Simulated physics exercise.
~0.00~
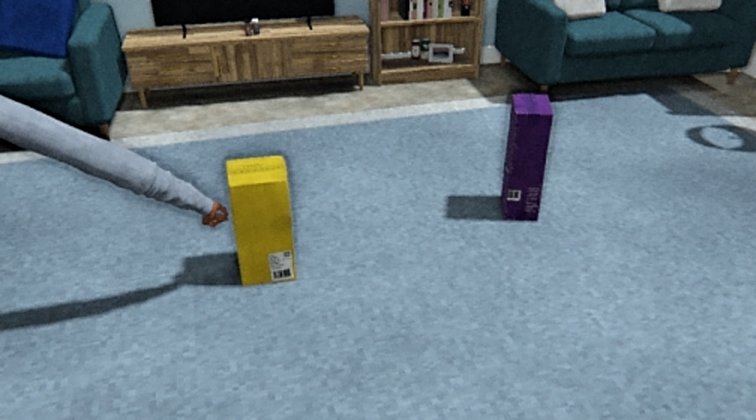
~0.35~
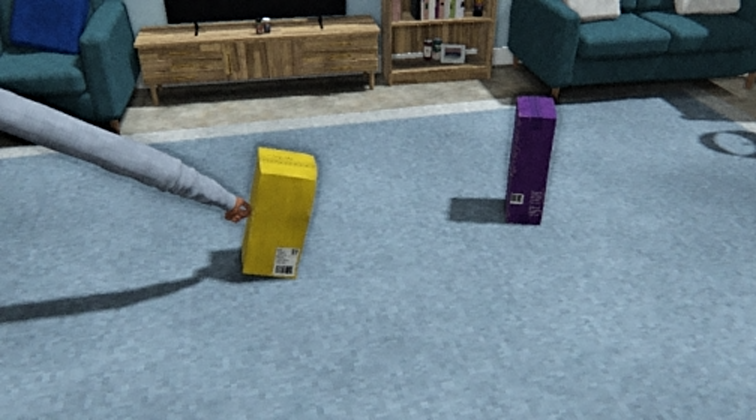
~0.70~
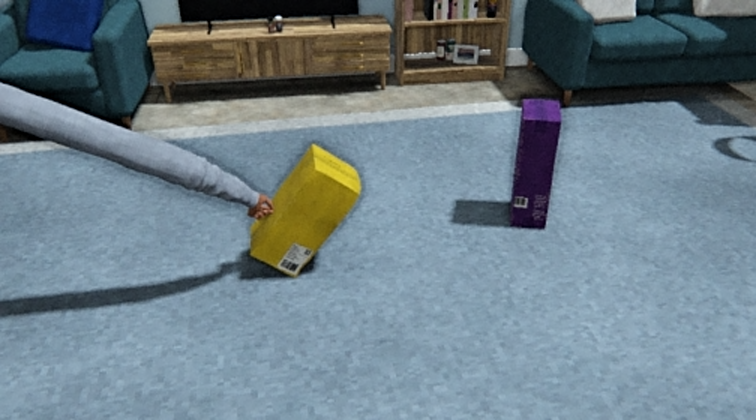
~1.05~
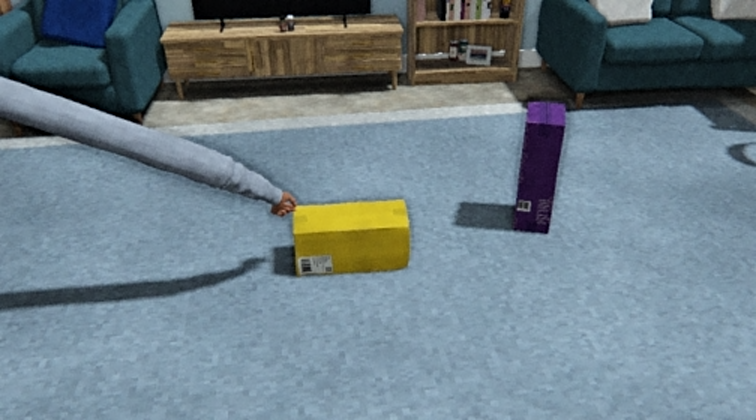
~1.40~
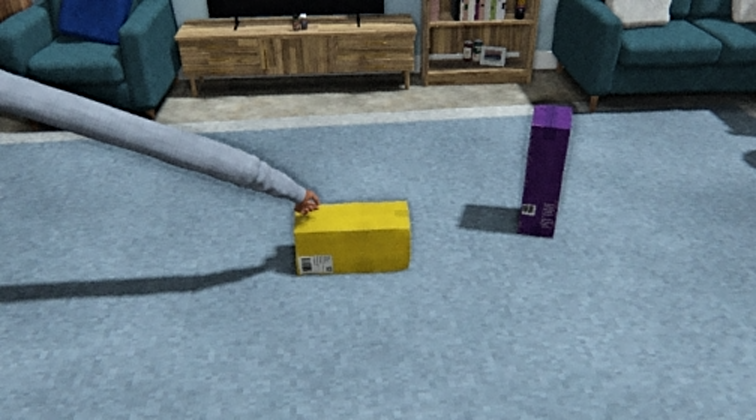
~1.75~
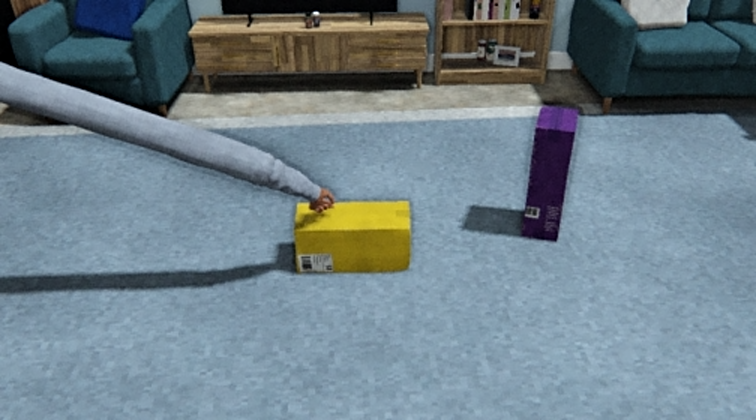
The clip shows an arm in a grey sleeve pushing an upright yellow box rightward on a blue carpet until it tilts and topples onto its side. The hand continues over the fallen box, which lies still, while a purple box to the right remains standing.
